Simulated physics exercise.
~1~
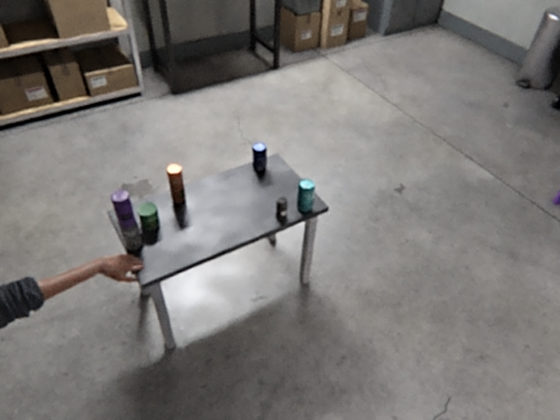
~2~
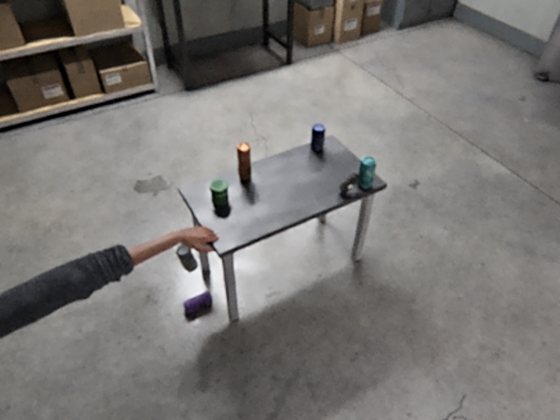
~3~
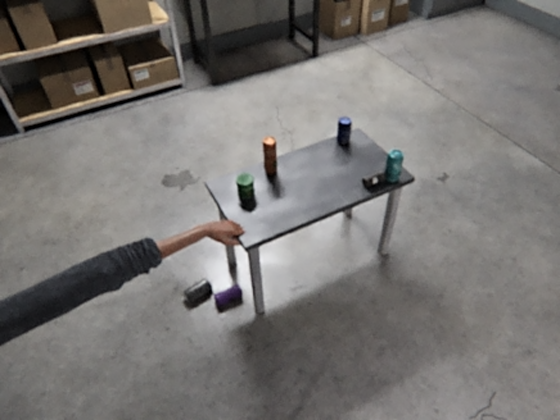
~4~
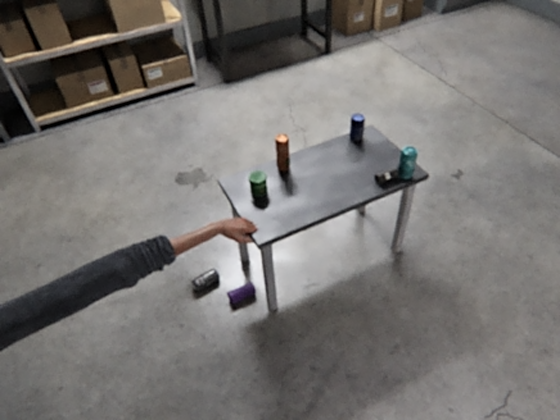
At first, a hand holds the near left corner of a small dark table where seven containers stand upright, with a purple jar, a grey can and a green tin grouped at the left end. The arm moves the table to the right, and the purple jar and grey can drop off the left end. The jar is already on its side on the floor while the grey can is still falling, upside down. Meanwhile, the little black shaker leans beside the turquoise can, then topples onto the tabletop. Finally, the jar and grey can lie on the concrete, while the green, orange, blue and turquoise containers remain standing.
